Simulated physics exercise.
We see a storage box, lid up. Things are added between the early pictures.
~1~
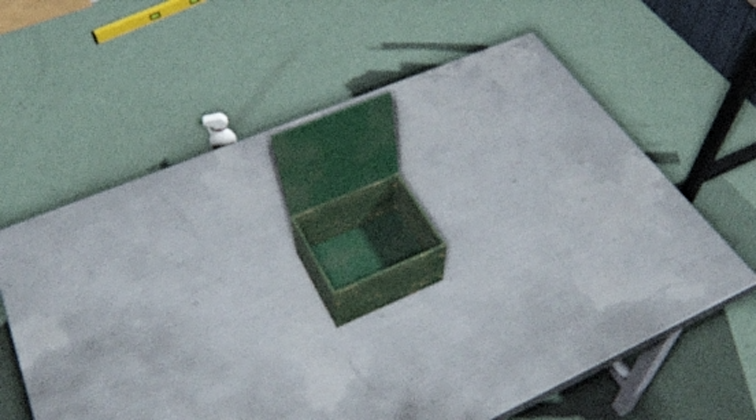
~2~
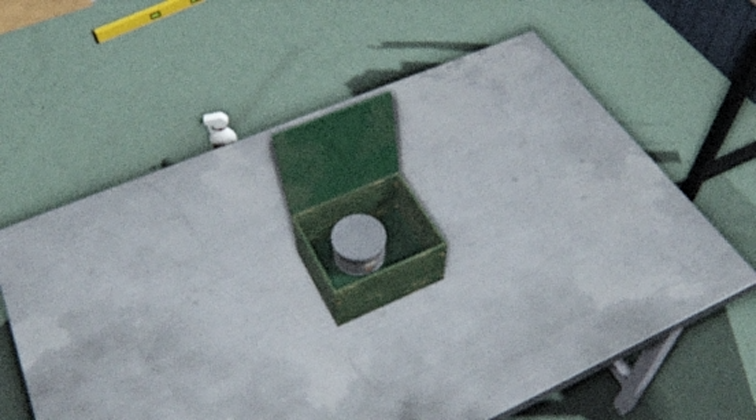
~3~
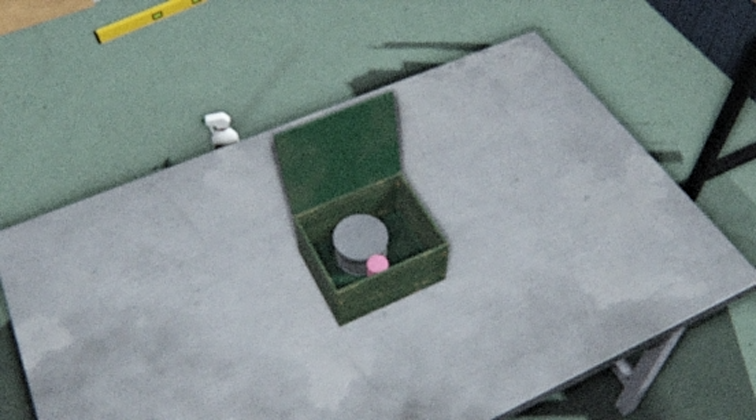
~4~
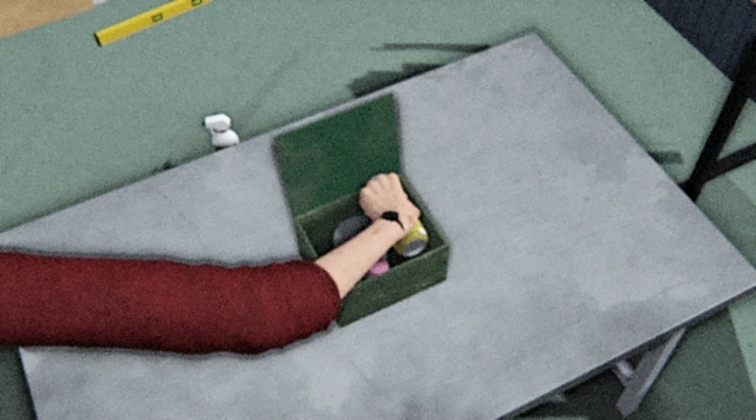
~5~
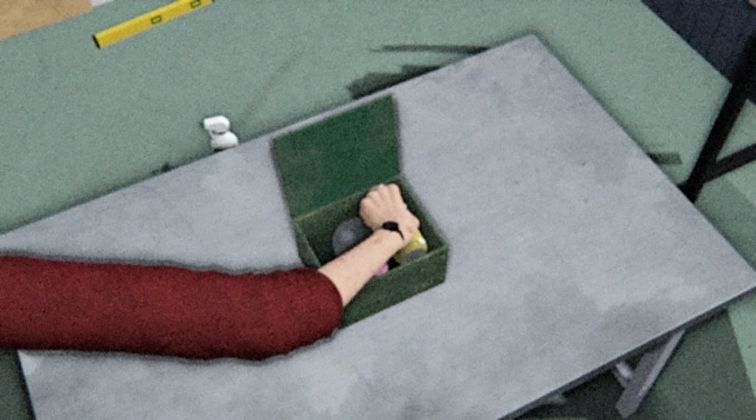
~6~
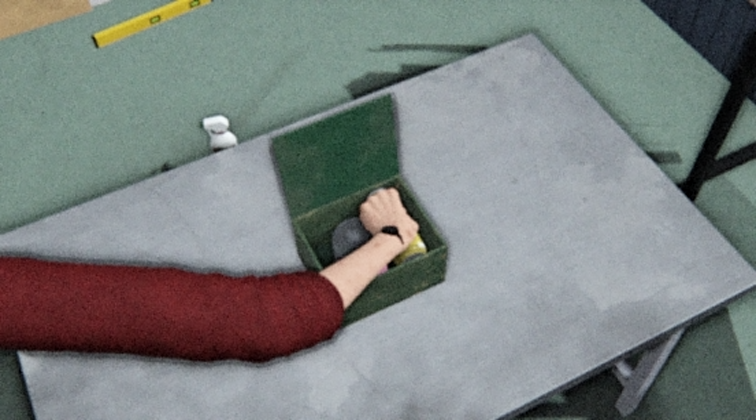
To begin with, an open green box sits empty on a grey table, then a round grey object and a small pink one appear inside. A red-sleeved arm reaches in from the left, holding a yellowish item above the box's right side, and lowers it in, the hand still on it.
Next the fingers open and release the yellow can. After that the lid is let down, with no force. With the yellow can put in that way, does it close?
In the end the lid shuts flat.
Then, 0.40 s after the last picture, yellow can rolled about its own width near (404, 238).
Then, 1.40 s after the last picture, lid 72° above the rim; yellow can rolled about its own width near (404, 241).
Then, 1.80 s after the last picture, lid 42° above the rim; yellow can rolled about its own width near (404, 241).
Then, 2.10 s after the last picture, lid 14° above the rim; yellow can rolled about its own width near (404, 241).
At rest, lid shut; moved from the start, yellow can; the other 2 in place. Seen from the same camera at the end, yellow can near (404, 241).
